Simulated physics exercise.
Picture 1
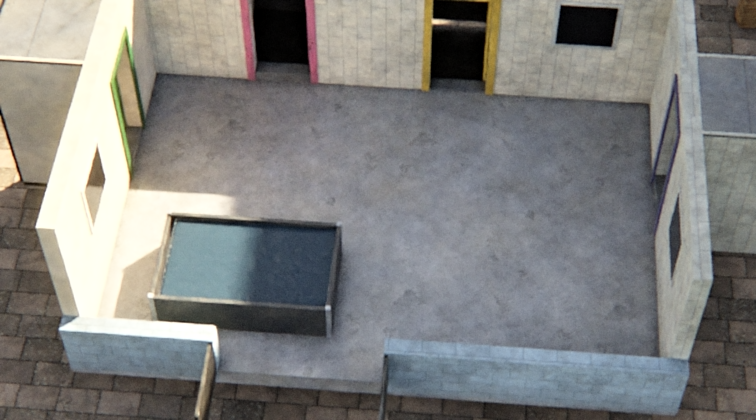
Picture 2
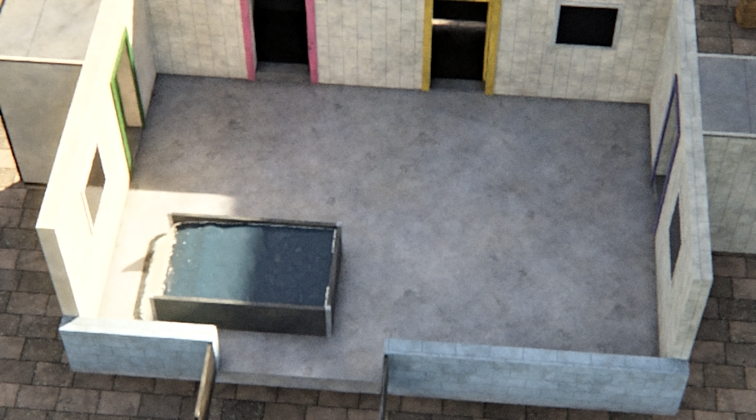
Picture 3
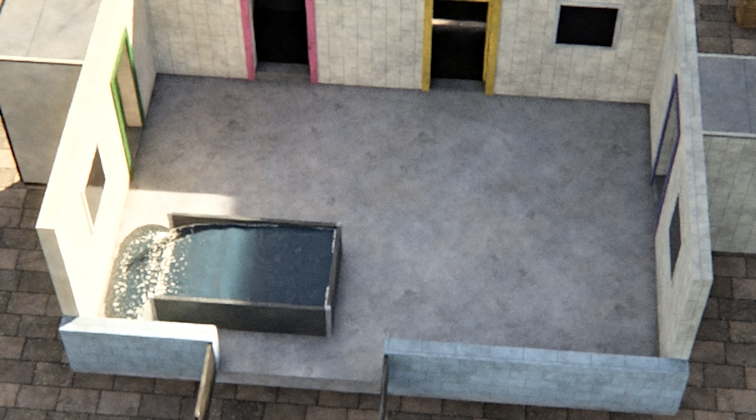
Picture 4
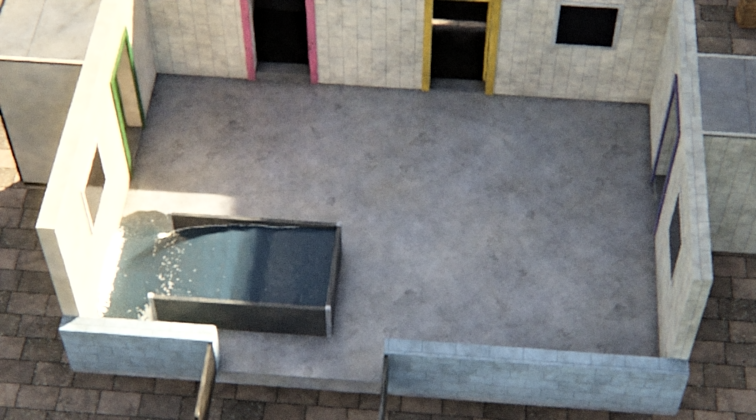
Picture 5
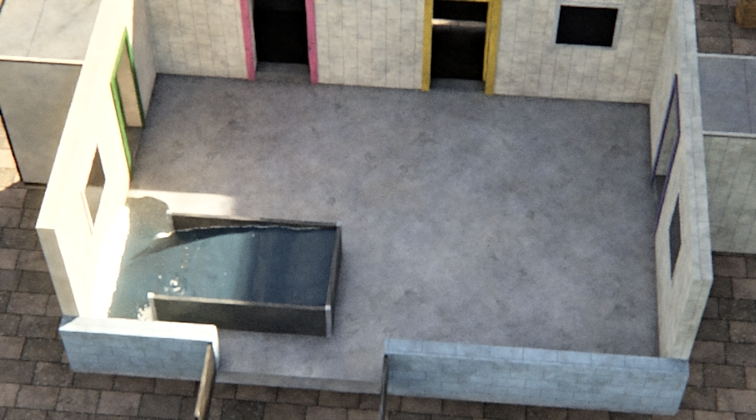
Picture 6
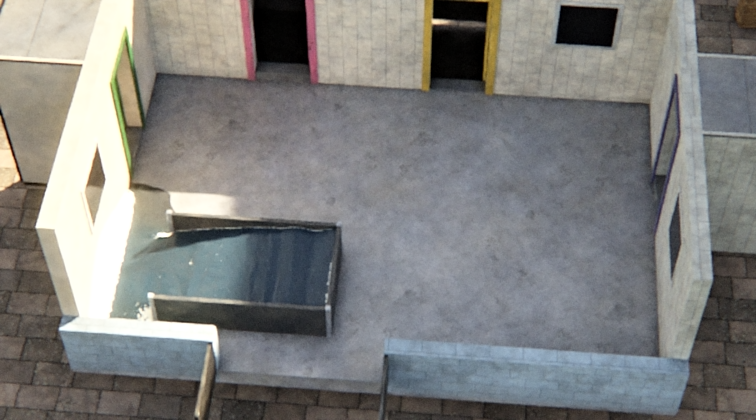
Water bursts from the left side of an open tank and spreads across the court floor.
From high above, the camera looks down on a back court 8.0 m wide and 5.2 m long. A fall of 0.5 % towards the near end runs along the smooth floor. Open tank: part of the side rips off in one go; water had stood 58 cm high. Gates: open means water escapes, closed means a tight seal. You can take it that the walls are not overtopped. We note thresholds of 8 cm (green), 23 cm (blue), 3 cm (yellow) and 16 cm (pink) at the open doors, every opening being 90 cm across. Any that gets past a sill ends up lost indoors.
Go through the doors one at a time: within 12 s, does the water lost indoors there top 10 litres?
Green door - no, it does not. Blue door - no, it does not. Yellow door - no, it does not. Pink door - no, it does not.
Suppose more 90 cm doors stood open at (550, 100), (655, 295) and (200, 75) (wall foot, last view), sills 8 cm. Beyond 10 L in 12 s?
Less, less, more.
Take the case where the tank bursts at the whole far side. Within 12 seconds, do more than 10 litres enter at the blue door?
Note: Blue door, short of the limit.
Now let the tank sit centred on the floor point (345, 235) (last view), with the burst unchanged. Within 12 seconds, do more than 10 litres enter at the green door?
Green: Too much.
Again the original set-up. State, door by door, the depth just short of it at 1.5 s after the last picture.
Readings (cm): Green = 9; blue = 0; yellow = 0; pink = 0.
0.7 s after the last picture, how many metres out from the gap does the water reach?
I'd say close to 3.2 m.
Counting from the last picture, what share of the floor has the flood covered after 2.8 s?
Covered: Roughly 35 %.
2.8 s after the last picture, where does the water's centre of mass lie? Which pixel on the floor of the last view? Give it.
Its balance point sits around (220, 239).
Then, 0.7 s after the last picture water covers 10 % of the floor and is deepest (50 cm) near (93, 335); green door 7 cm at the sill, 0 L in, blue door not reached, yellow door not reached, pink door not reached.
Then, 1.5 s after the last picture water covers 25 % of the floor and is deepest (42 cm) near (91, 346); green door 9 cm at the sill, 0 L in, blue door not reached, yellow door not reached, pink door not reached.
Then, 2.8 s after the last picture water covers 35 % of the floor and is deepest (22 cm) near (91, 346); green door 8 cm at the sill, 1 L in, blue door not reached, yellow door not reached, pink door 14 cm at the sill, 0 L in.
Then, 6.3 s after the last picture water covers 80 % of the floor and is deepest (17 cm) near (106, 283); green door 4 cm at the sill, 1 L in, blue door 4 cm at the sill, 0 L in, yellow door 3 cm at the sill, 0 L in, pink door 6 cm at the sill, 0 L in.
Then, 11.3 s after the last picture water covers 95 % of the floor and is deepest (8 cm) near (529, 377); green door 3 cm at the sill, 1 L in, blue door 4 cm at the sill, 0 L in, yellow door 2 cm at the sill, 1 L in, pink door 4 cm at the sill, 0 L in.
